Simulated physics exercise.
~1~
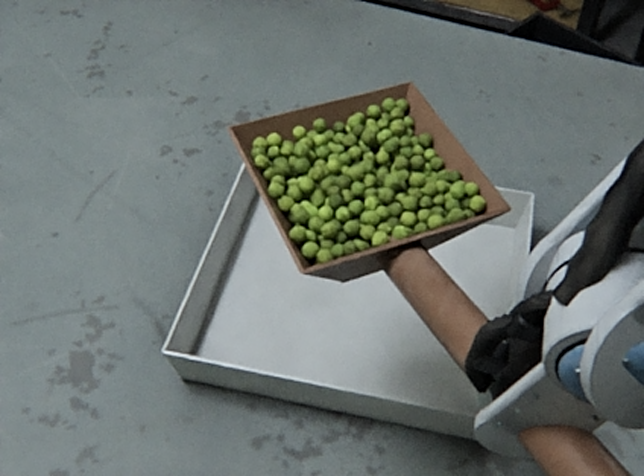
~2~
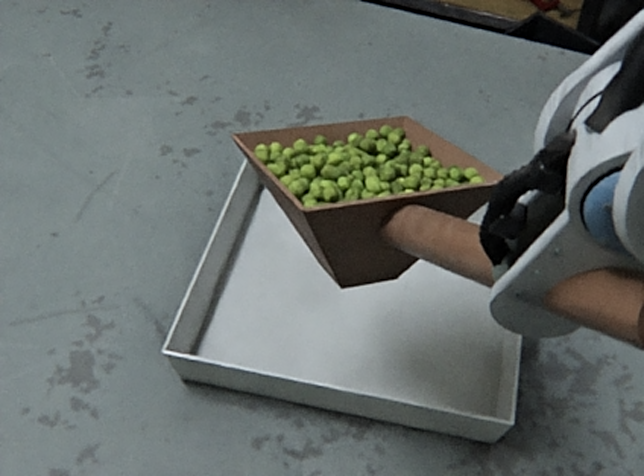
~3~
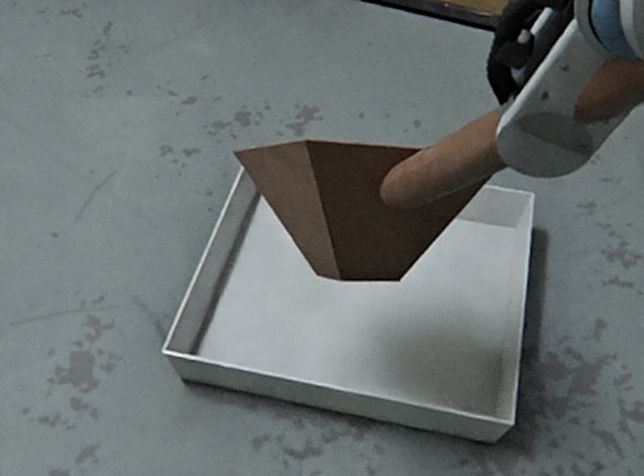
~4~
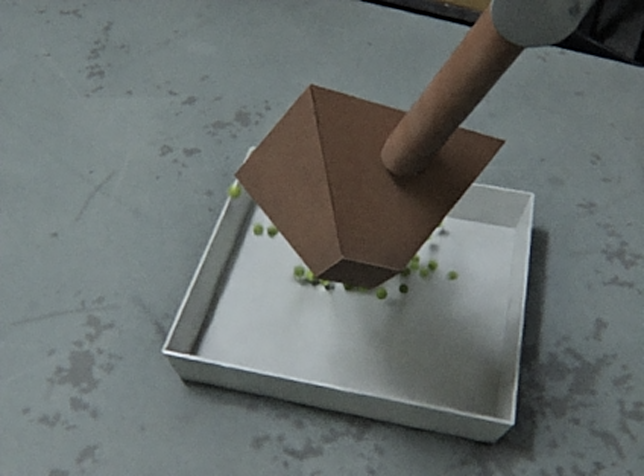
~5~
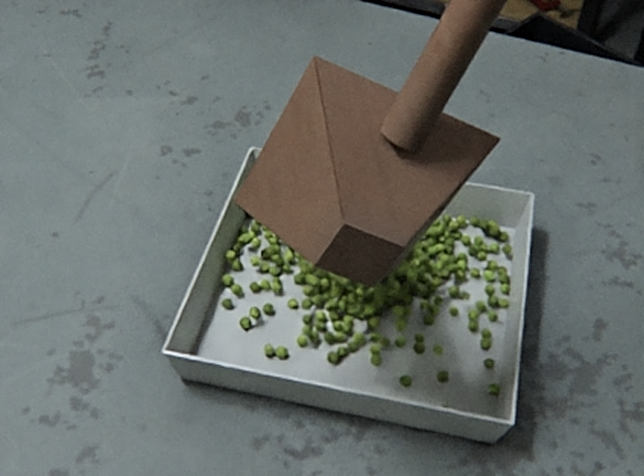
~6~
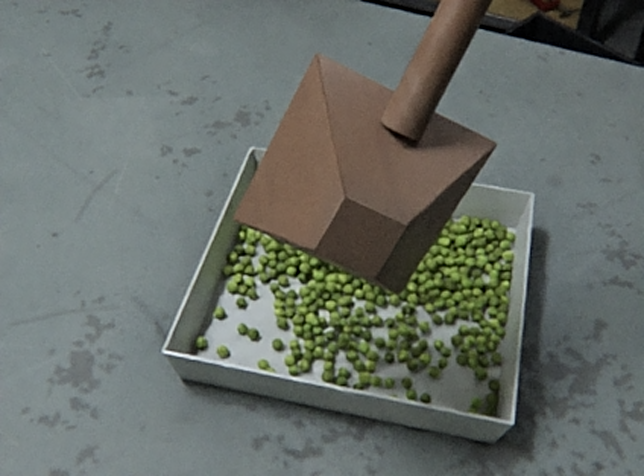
A robotic arm tilting a brown flared scoop of green peas until they spill out and spread across a shallow white tray.
